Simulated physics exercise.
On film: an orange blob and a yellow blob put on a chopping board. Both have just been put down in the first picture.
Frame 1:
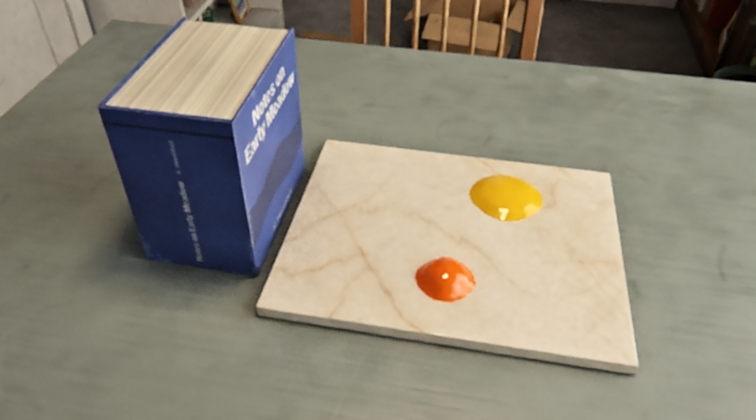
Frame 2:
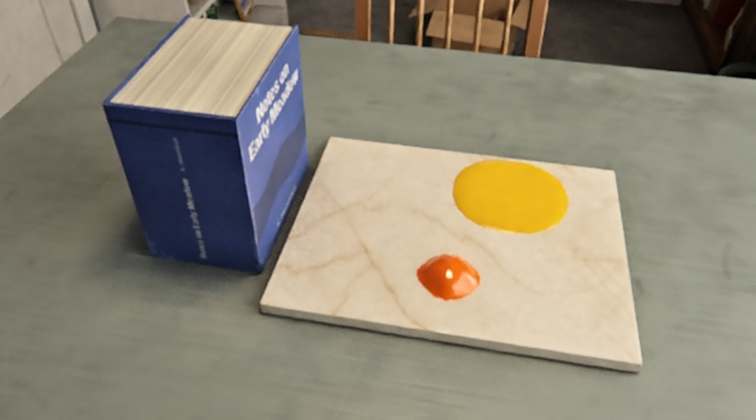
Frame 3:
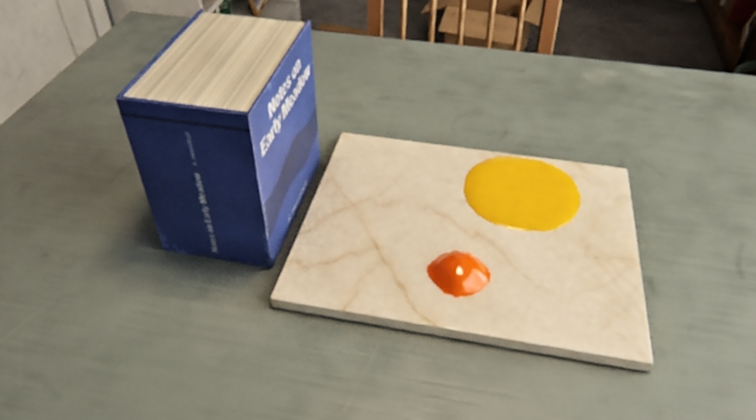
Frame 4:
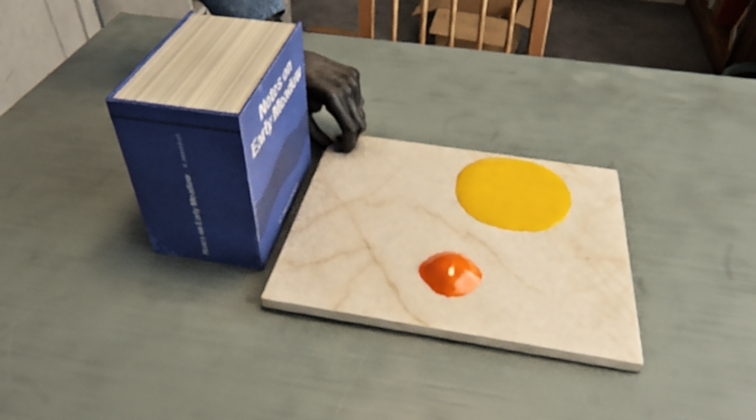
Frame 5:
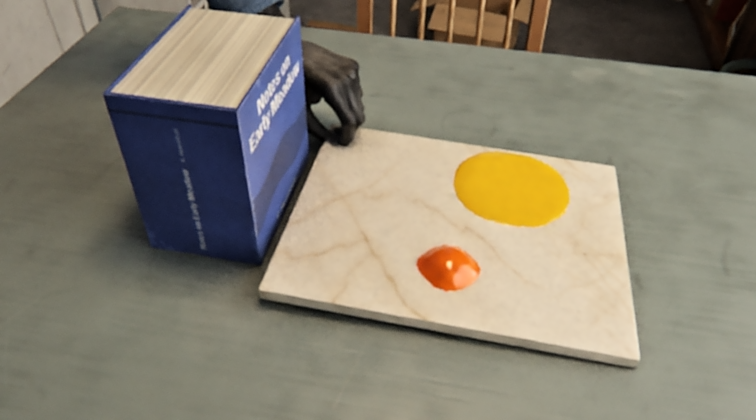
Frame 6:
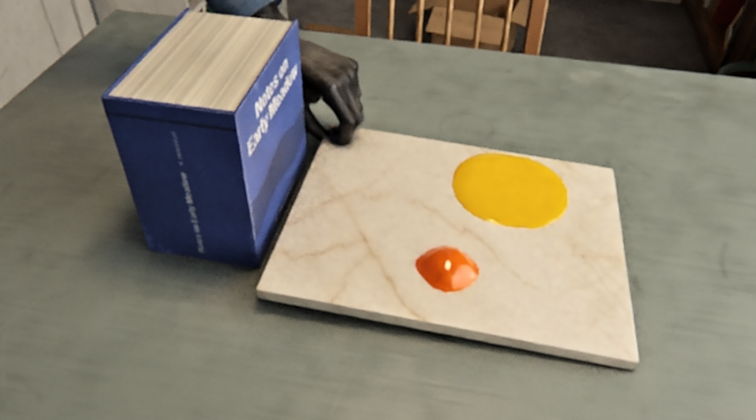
The clip opens on an orange blob and a yellow blob on a pale chopping board beside a thick blue book. The yellow blob spreads into a thin, wide patch while the orange one stays mounded. A dark-gloved hand then appears behind the book, grips the board's far left corner and raises that end very slightly.
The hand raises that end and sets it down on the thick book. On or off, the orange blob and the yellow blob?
Here the orange blob sits tight, and the yellow blob tumbles off.
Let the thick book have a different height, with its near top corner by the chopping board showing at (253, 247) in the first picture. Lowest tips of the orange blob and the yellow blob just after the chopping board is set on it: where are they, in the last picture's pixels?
At (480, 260), then at (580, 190).
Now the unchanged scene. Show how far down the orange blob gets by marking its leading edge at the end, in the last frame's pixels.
About (531, 221).
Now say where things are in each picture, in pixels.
In the first frame, the chopping board lies flat; orange blob (446, 273) a mound; yellow blob (507, 194) a low mound; thick book (185, 200).
In the second frame, they settle; orange blob (450, 271) a mound; yellow blob (510, 194) spread thin.
In the third frame, at rest; orange blob (460, 268) a mound; yellow blob (521, 191) spread thin.
In the fourth frame, a hand takes the end; orange blob (451, 268) a mound; yellow blob (513, 191) spread thin.
In the fifth frame, the end is rising; orange blob (449, 261) a mound; yellow blob (511, 186) spread thin.
In the sixth frame, the chopping board slopes by about 2°; orange blob (449, 263) a mound; yellow blob (510, 188) spread thin; thick book (187, 191).
Shortly, slope about 36°; the orange blob has not moved; the yellow blob is dripping off the low end.
Then, the orange blob has not moved; the yellow blob is dripping off the low end.
At the finish, slope about 36°; the orange blob has not moved; the yellow blob is dripping off the low end.
